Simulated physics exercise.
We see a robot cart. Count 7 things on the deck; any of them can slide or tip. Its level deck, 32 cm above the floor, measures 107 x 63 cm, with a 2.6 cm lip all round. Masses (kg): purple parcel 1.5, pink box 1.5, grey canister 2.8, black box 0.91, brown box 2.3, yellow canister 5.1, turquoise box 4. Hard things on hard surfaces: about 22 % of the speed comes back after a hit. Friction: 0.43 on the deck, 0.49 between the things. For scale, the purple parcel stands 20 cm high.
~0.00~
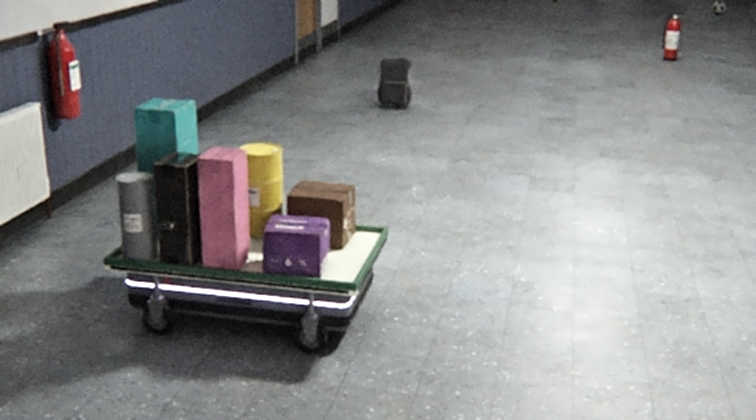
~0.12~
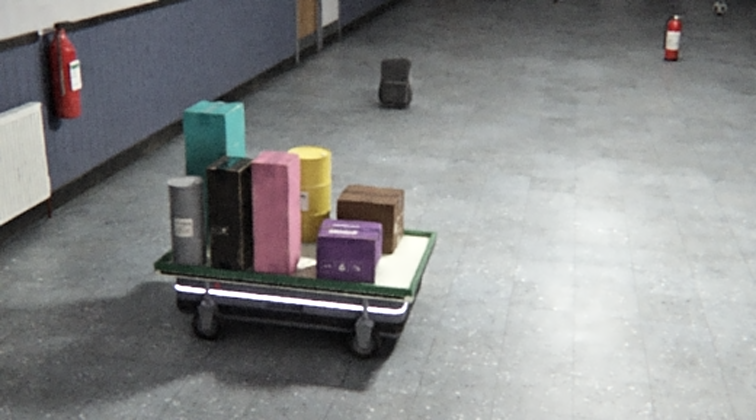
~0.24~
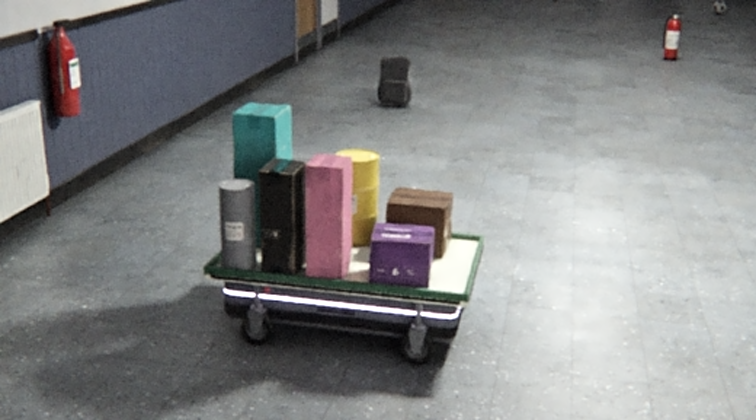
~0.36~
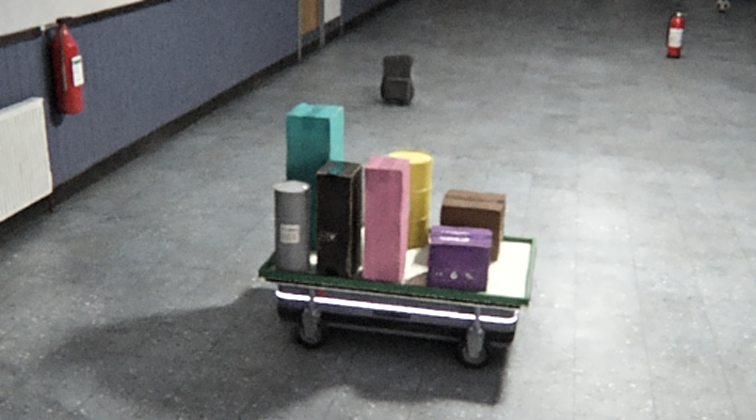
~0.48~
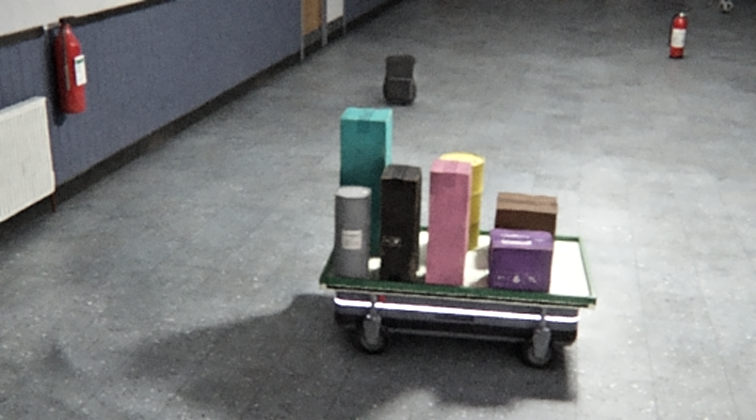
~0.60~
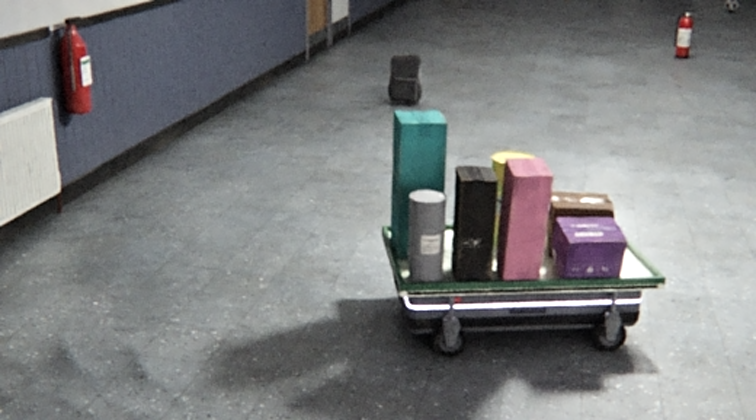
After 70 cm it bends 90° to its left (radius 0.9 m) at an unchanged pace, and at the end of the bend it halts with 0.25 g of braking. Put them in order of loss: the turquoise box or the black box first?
Of the two named, the second: The black box.
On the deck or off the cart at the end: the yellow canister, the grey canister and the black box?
The yellow canister is still on the deck; the grey canister ends off the cart; the black box finishes off the cart.
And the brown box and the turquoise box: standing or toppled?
The brown box stays upright; the turquoise box stays upright.
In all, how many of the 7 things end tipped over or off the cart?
In all, 4.
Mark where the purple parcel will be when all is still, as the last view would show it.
At about (608, 116).
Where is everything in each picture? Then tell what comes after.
The first picture shows cart 0 cm along; turquoise box (169, 169); black box (182, 210).
The second picture shows cart 23 cm along; grey canister (188, 222); brown box (371, 219).
The third picture shows cart 46 cm along; yellow canister (357, 198); purple parcel (402, 255).
The fourth picture shows cart 68 cm along; pink box (386, 221); grey canister (293, 228).
The fifth picture shows cart 91 cm along, turned 5°; purple parcel (520, 261) shifted 3 cm; brown box (525, 227) shifted 3 cm.
The sixth picture shows cart 114 cm along, turned 19°; turquoise box (418, 184); black box (474, 226).
Around 0.90 s, cart 171 cm along, turned 55°; pink box now off the cart; black box at 12° to upright near (612, 201); grey canister at 28° to upright.
Around 1.20 s, cart 228 cm along, turned 88°; grey canister and black box now off the cart; yellow canister at 44° to upright; brown box shifted 17 cm.
Around 1.40 s, cart 264 cm along, turned 90°; yellow canister at 75° to upright; brown box shifted 13 cm; purple parcel shifted 9 cm.
Around 1.70 s, cart 300 cm along, turned 90°; yellow canister on its side; brown box shifted 13 cm; purple parcel shifted 11 cm.
Finally (2.5 s), off the cart, pink box, grey canister and black box; on their side or leaning hard on the deck, yellow canister; not toppled but over 10 cm from the start, purple parcel and brown box; turquoise box still in place (within 10 cm). Final places as that camera would see them, turquoise box near (574, 112), black box near (713, 215). Turquoise box was never lost; black box went at 1.04 s.
